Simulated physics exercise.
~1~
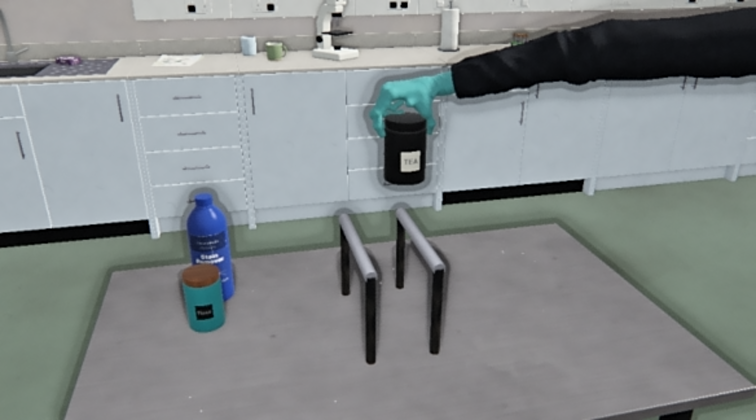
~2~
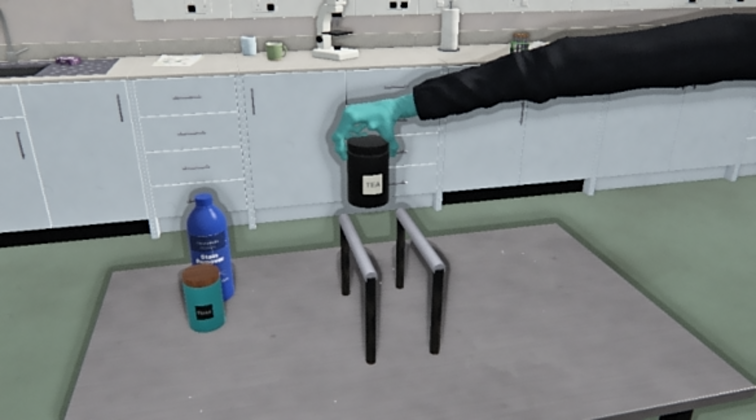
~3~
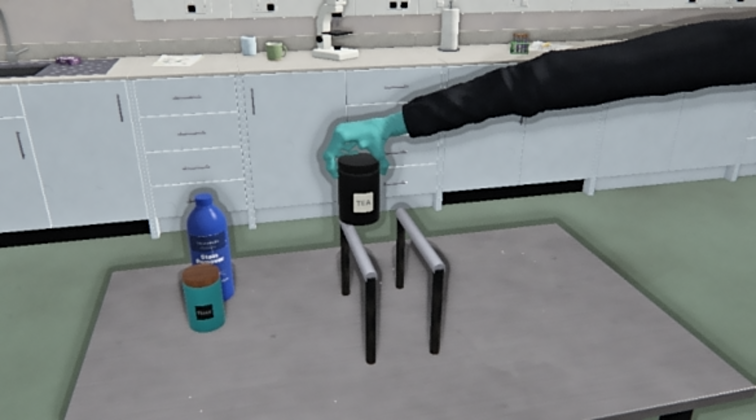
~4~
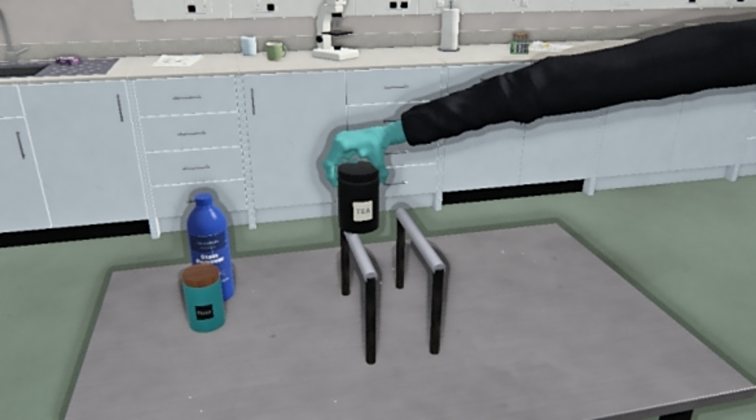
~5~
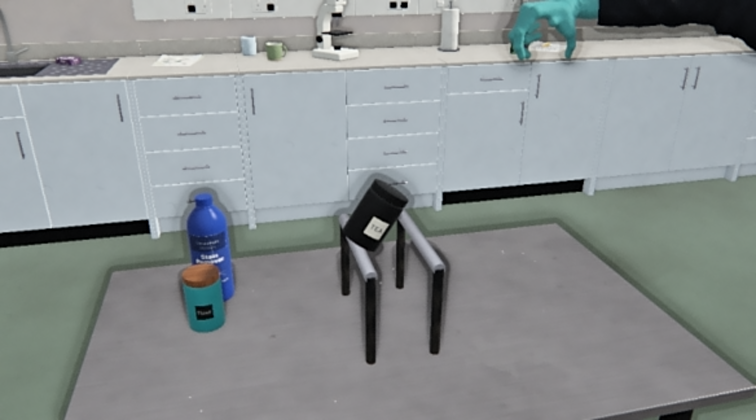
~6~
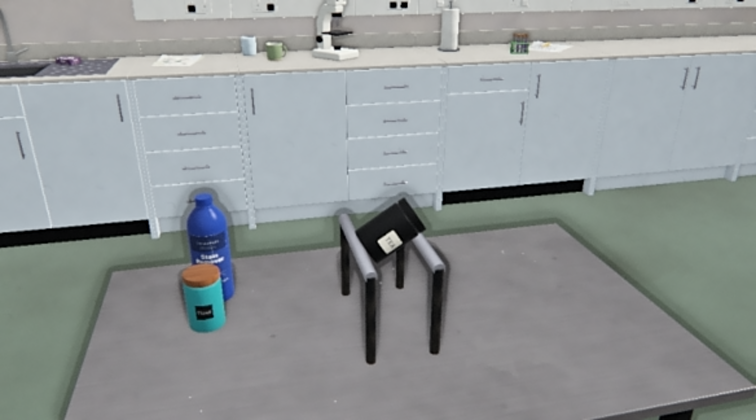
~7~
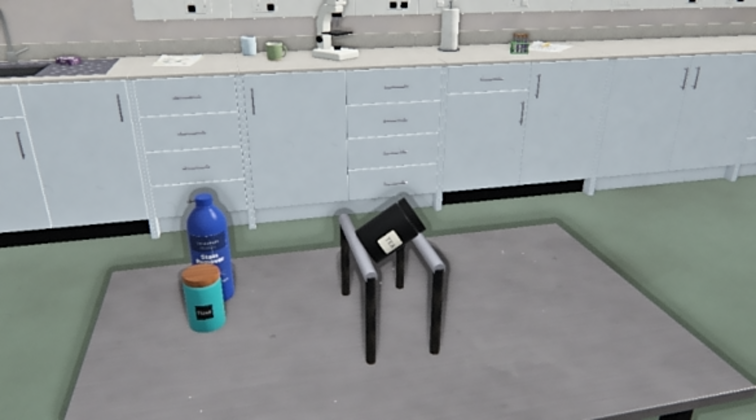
A teal-gloved hand in a black sleeve holds a black jar with a pale label above two parallel grey rails standing on a grey table. The fixed view looks slightly down across the table in a laboratory, with pale blue cabinets and a microscope behind. At the left stand a blue bottle and a turquoise jar with a brown lid. The hand moves the upright jar left, lowers it toward the nearer left rail, then lets go and withdraws to the right. The jar tips rightward into the gap and lodges there, steeply tilted between the rails, while the others stay put.
